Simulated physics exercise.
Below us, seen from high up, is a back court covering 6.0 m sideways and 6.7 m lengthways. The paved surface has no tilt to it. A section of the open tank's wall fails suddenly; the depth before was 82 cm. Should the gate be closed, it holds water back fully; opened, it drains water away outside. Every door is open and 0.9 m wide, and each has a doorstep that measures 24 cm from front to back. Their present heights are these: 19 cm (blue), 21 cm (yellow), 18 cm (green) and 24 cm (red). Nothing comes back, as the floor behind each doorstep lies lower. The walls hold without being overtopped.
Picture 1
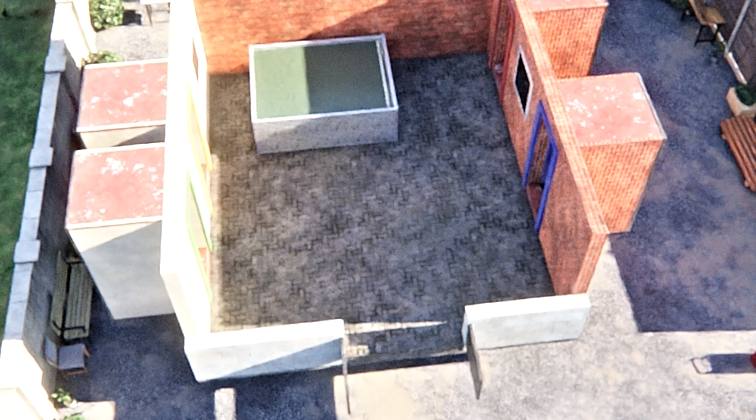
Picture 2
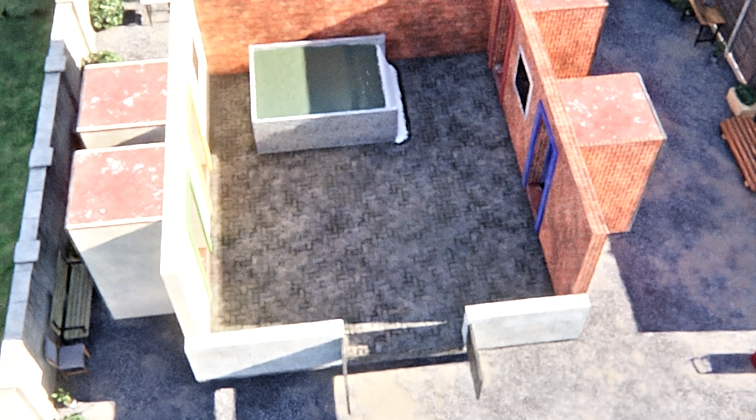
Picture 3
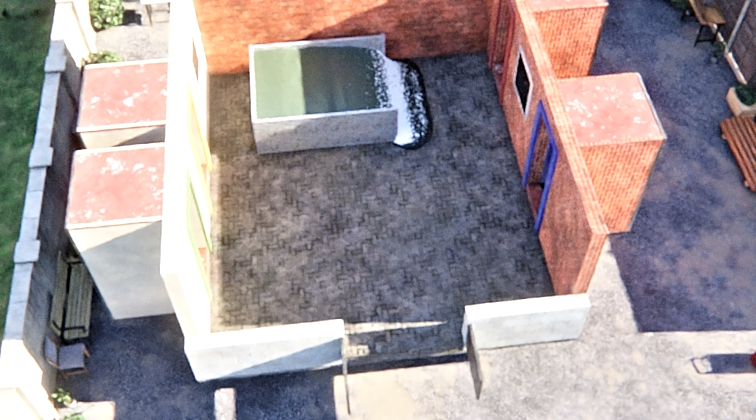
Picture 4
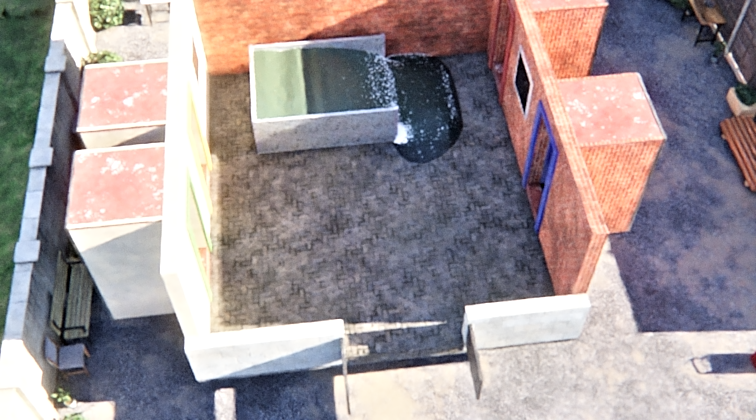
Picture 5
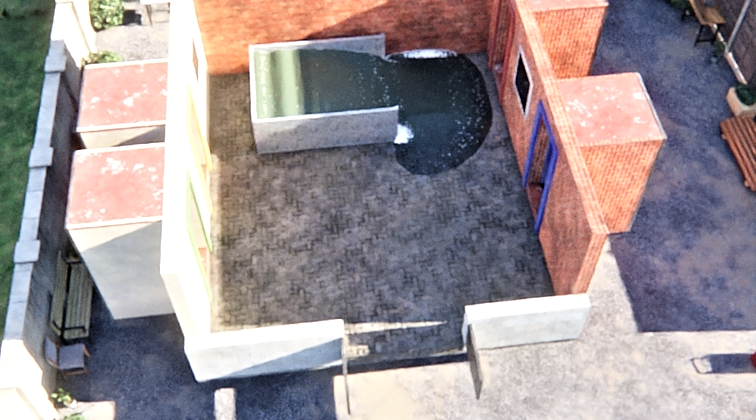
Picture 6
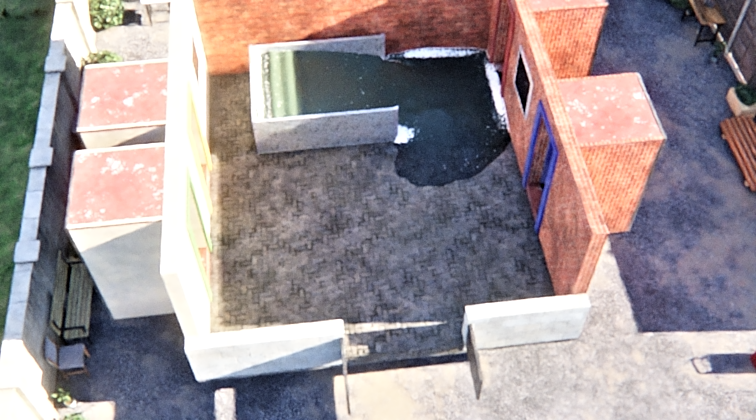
Dark water bursting from the right end of an open tank and spreading across a paved, brick-walled court, seen from above.
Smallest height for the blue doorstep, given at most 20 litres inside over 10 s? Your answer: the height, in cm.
About 11 cm.
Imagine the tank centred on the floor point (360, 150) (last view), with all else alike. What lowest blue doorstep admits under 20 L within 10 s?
A height near 24 cm.
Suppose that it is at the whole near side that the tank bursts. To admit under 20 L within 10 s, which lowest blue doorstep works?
Near 9.5 cm.
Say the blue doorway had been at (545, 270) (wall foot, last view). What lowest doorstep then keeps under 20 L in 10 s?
About 16 cm.
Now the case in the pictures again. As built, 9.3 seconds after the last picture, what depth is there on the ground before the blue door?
About 8.5 centimetres deep.
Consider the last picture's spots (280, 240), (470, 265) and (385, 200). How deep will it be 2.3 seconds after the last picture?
Close to 0, 7 and 0 cm, one after the other.
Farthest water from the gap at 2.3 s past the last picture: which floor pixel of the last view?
Lab note: Front tip approx. at (561, 320).
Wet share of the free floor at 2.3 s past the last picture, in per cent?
Approximately 45 %.
Then, 0.7 s after the last picture water covers 25 % of the floor, deepest (60 cm) near (485, 52); 8 cm at the blue door, 0 litres in over its 19 cm doorstep.
Then, 2.3 s after the last picture water covers 45 % of the floor, deepest (42 cm) near (493, 82); 17 cm at the blue door, 0 litres in over its 19 cm doorstep.
Then, 9.3 s after the last picture water covers 100 % of the floor, deepest (19 cm) near (209, 76); 9 cm at the blue door, 0 litres in over its 19 cm doorstep.
At the blue door as built, the water peaked near 18 cm, 1.7 s after the last picture.
Run again over the same 10 s with other heights there, 40 litres in over 9 cm, 12 litres over 12.5 cm. The limit of 20 litres is kept from about 11 cm up.
